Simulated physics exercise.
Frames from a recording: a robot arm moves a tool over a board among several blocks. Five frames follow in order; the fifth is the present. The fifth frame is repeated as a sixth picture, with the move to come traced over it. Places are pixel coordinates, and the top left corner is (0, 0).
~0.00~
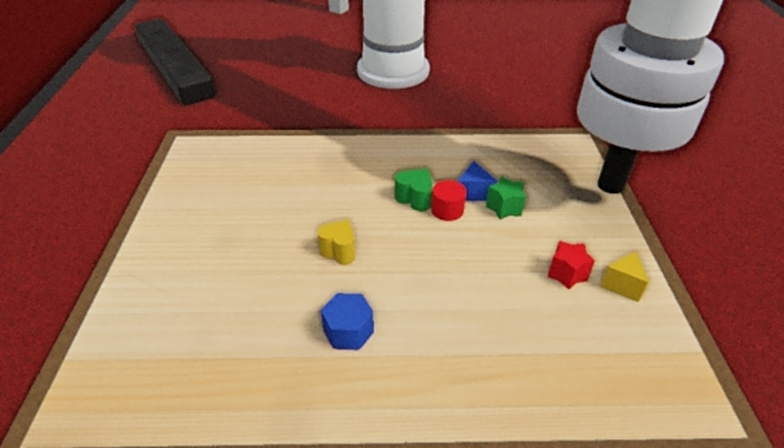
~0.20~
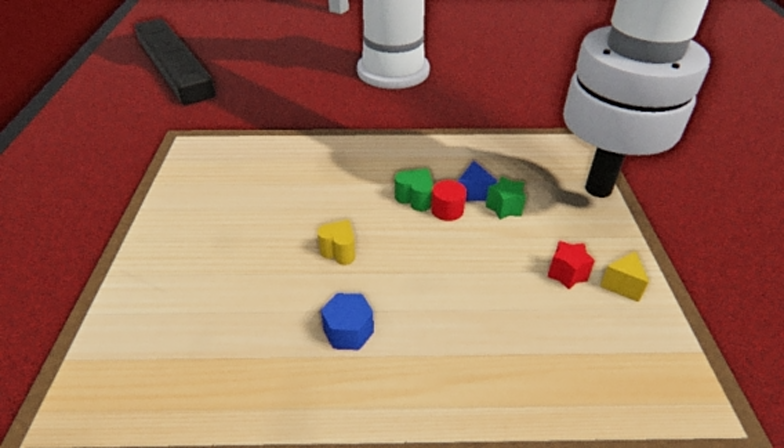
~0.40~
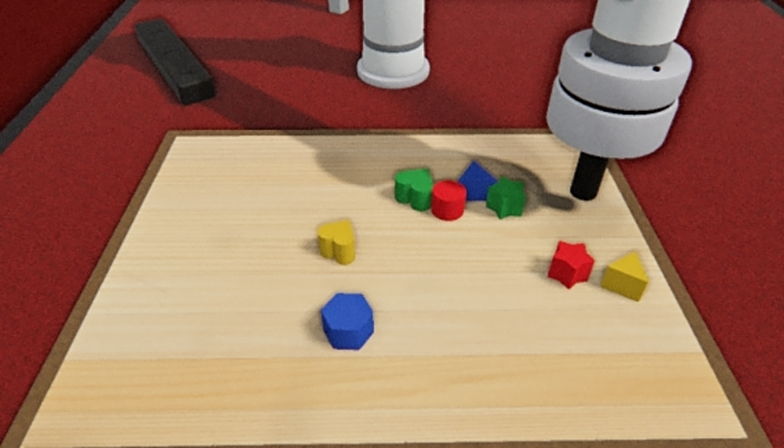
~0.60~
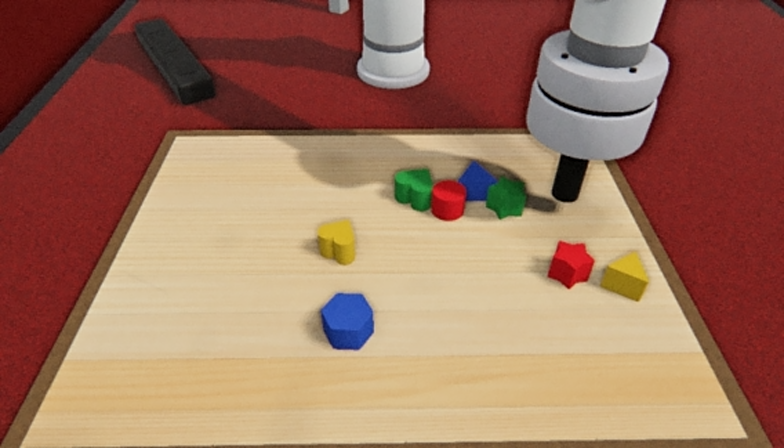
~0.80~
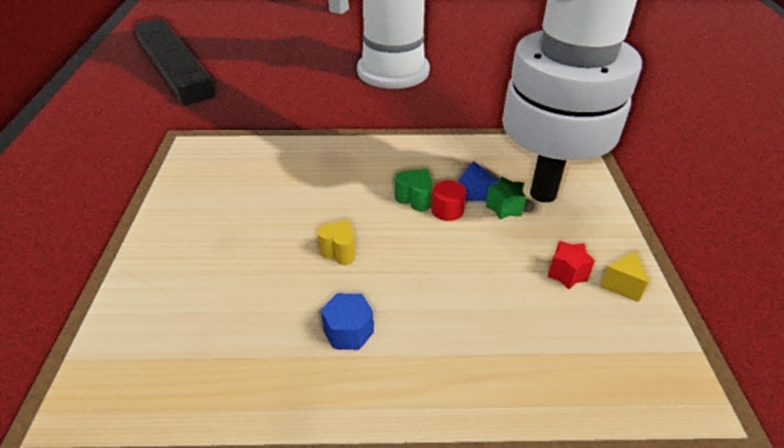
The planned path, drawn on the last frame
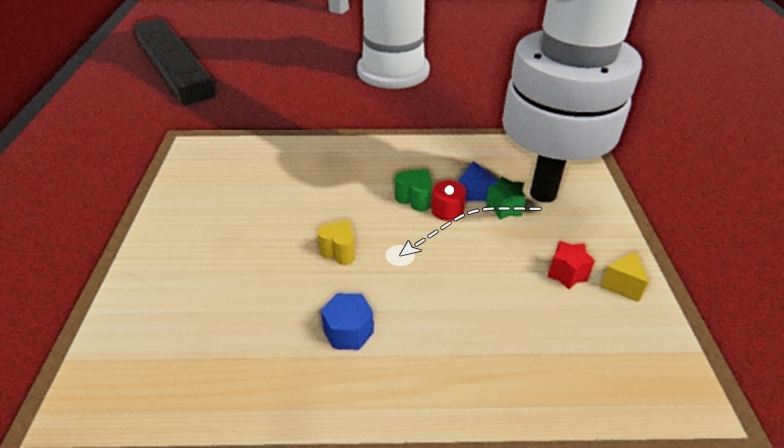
At the start, a robot arm holds a dark tool near the upper right edge of a wooden board scattered with coloured blocks. The tool moves steadily left, dipping slightly, until it is just right of the green star, while all the blocks stay still.
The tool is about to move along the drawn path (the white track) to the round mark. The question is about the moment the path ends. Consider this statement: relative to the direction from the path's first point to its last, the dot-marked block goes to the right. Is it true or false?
Verdict: True.
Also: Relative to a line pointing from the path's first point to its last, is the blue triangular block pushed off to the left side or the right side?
It shifts rightward.
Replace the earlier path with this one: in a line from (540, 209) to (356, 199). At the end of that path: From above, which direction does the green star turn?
From above, it turns counterclockwise.
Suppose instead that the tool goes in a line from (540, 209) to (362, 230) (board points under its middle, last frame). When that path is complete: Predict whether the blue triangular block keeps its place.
The block you're asking about gets moved.
Path on the board, from (540, 209) via (485, 209) and (442, 228), ending at (400, 255); the dot is on the red disc.
The first path, step by step. One third of the way, tool at (487, 195); green heart block at (404, 180), turned 50° clockwise; red disc at (427, 195); blue triangular block at (450, 168), turned 75° clockwise; green star at (461, 189).
Two thirds of the way, tool at (443, 214); green heart block at (399, 179), turned 70° clockwise; red disc at (386, 202); blue triangular block at (445, 168), turned 95° clockwise; green star at (419, 198), turned 25° clockwise.
At the end, tool at (400, 241); green heart block at (399, 179), turned 70° clockwise; red disc at (375, 199); blue triangular block at (445, 168), turned 95° clockwise; green star at (412, 201), turned 55° clockwise.
